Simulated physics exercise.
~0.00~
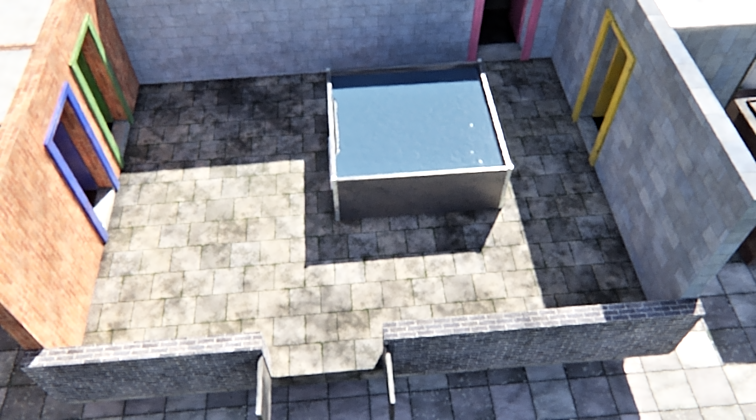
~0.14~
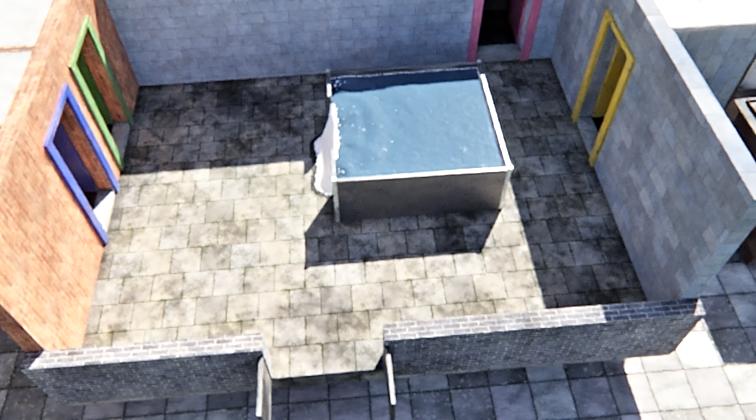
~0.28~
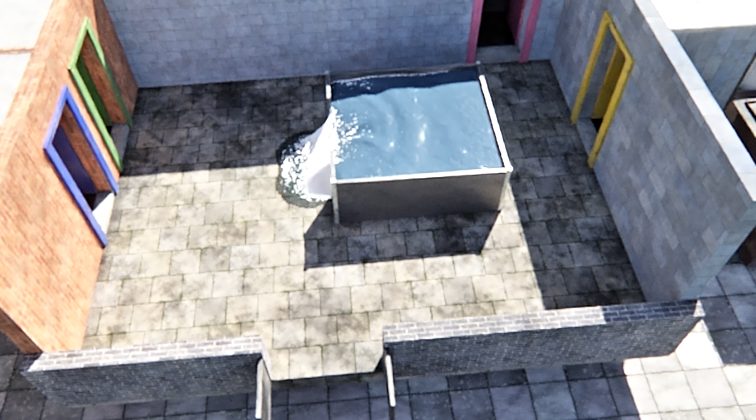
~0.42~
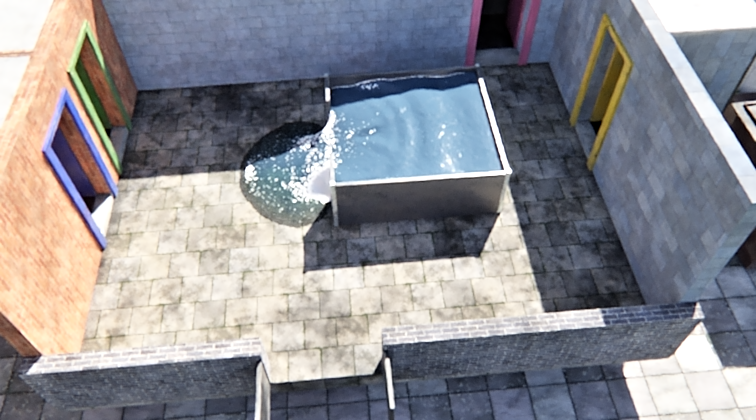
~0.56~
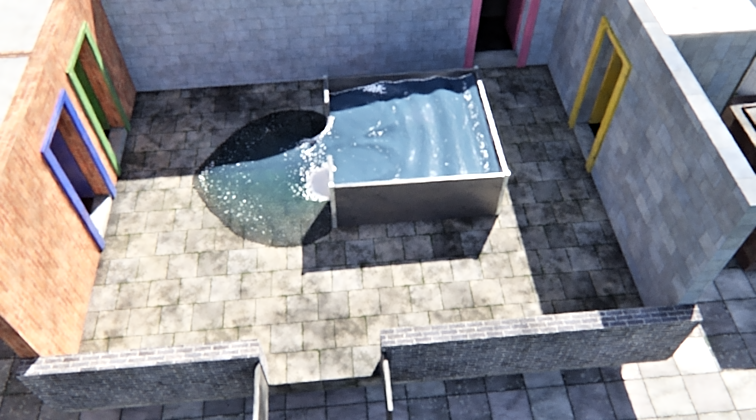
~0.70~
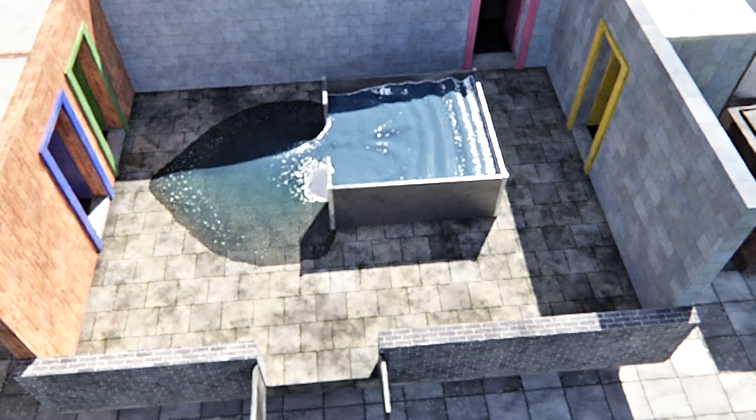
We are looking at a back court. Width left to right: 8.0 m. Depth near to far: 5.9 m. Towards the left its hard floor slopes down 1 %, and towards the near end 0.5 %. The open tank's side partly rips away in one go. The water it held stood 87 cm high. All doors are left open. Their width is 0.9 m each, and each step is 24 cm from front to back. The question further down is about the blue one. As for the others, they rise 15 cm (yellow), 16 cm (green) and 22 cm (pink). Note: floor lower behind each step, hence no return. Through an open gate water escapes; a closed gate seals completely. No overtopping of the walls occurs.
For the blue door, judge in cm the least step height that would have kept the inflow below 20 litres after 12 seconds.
A step of about 33 cm.
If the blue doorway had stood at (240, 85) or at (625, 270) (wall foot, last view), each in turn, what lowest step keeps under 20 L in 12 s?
You'd want about 13.5 cm there first, then about 11.0 cm.
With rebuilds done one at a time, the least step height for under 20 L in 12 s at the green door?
Green door - some 33 centimetres.
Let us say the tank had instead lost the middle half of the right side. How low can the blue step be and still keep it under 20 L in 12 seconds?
Some 12.5 cm.
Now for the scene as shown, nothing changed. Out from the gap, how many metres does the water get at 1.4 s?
4.2 m.
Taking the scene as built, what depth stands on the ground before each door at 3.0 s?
In cm: Yellow 0, green 35, blue 31, pink 0.
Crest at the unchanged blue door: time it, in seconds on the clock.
About 2.2 seconds.
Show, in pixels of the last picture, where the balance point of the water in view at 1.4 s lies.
Roughly (357, 170).
After 1.4 s water covers 35 % of the floor, deepest (50 cm) near (318, 176); 24 cm at the blue door, 39 litres in over its 12 cm step.
After 3.0 s water covers 40 % of the floor, deepest (38 cm) near (69, 386); 31 cm at the blue door, 286 litres in over its 12 cm step.
After 12.0 s water covers 100 % of the floor, deepest (16 cm) near (69, 386); 13 cm at the blue door, 556 litres in over its 12 cm step.
At the blue door as built, the water arrived by 1.0 s and peaked near 37 cm at 2.2 s.
Run again over the same 12 s with other heights there, 67 litres in over 27.5 cm, 4 litres over 37 cm. The limit of 20 litres is kept from about 33 cm up.
